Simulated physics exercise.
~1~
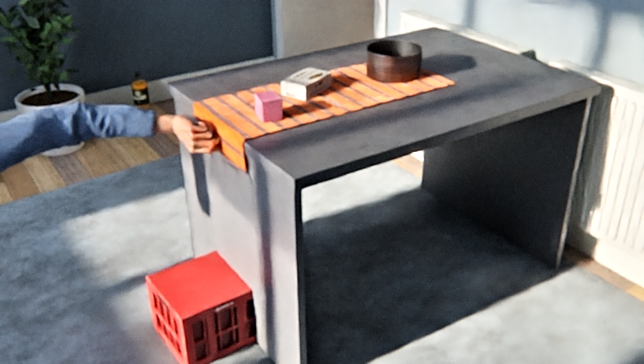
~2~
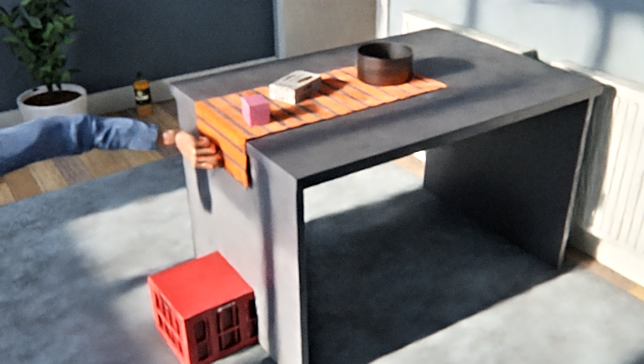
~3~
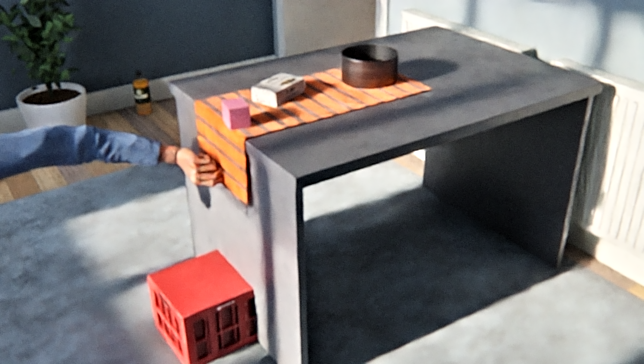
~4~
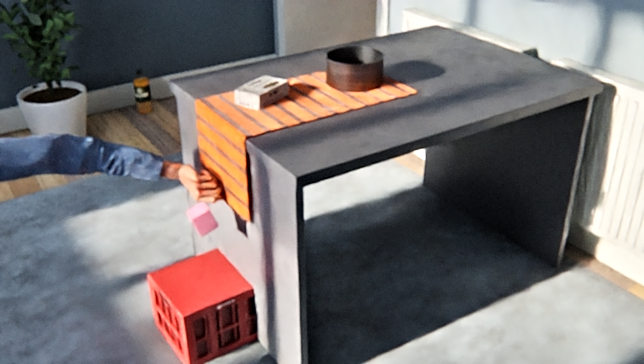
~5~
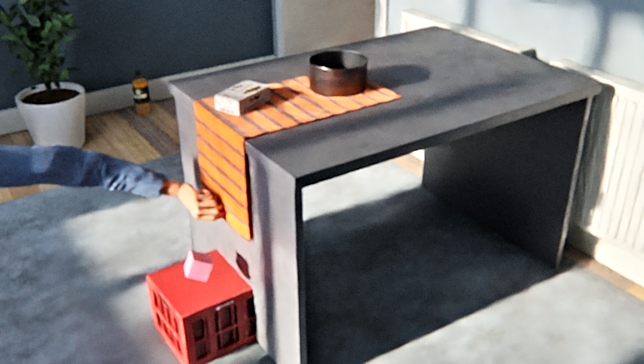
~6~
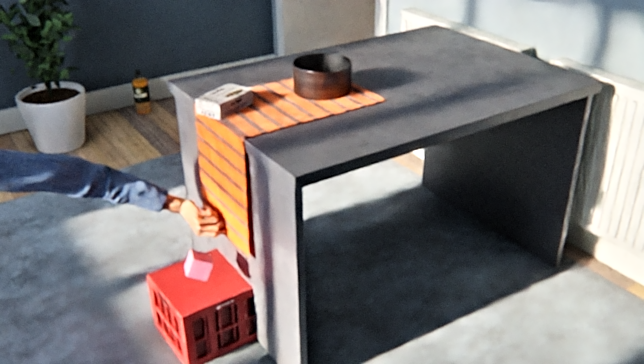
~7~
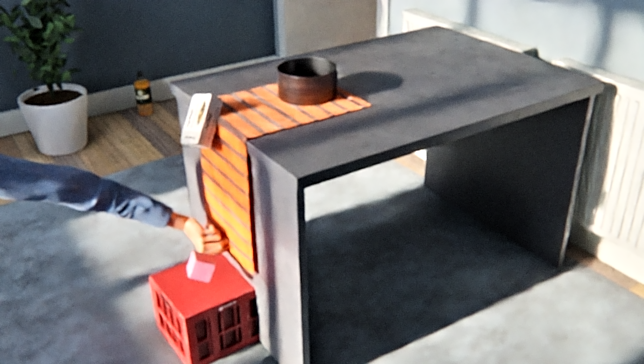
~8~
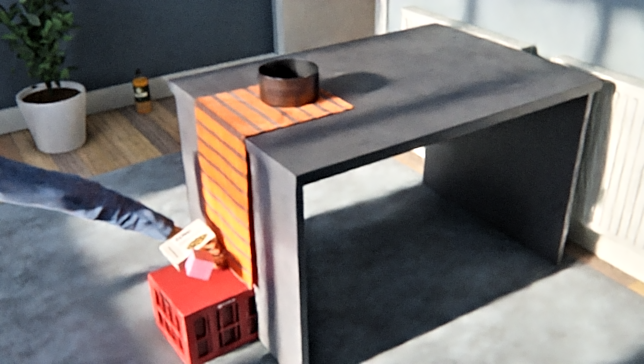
In the video, a hand slowly pulls an orange cloth down over the left end of a dark table, carrying a pink block and then a white packet off the edge onto a red crate, while a dark pot slides left but stays on the table.
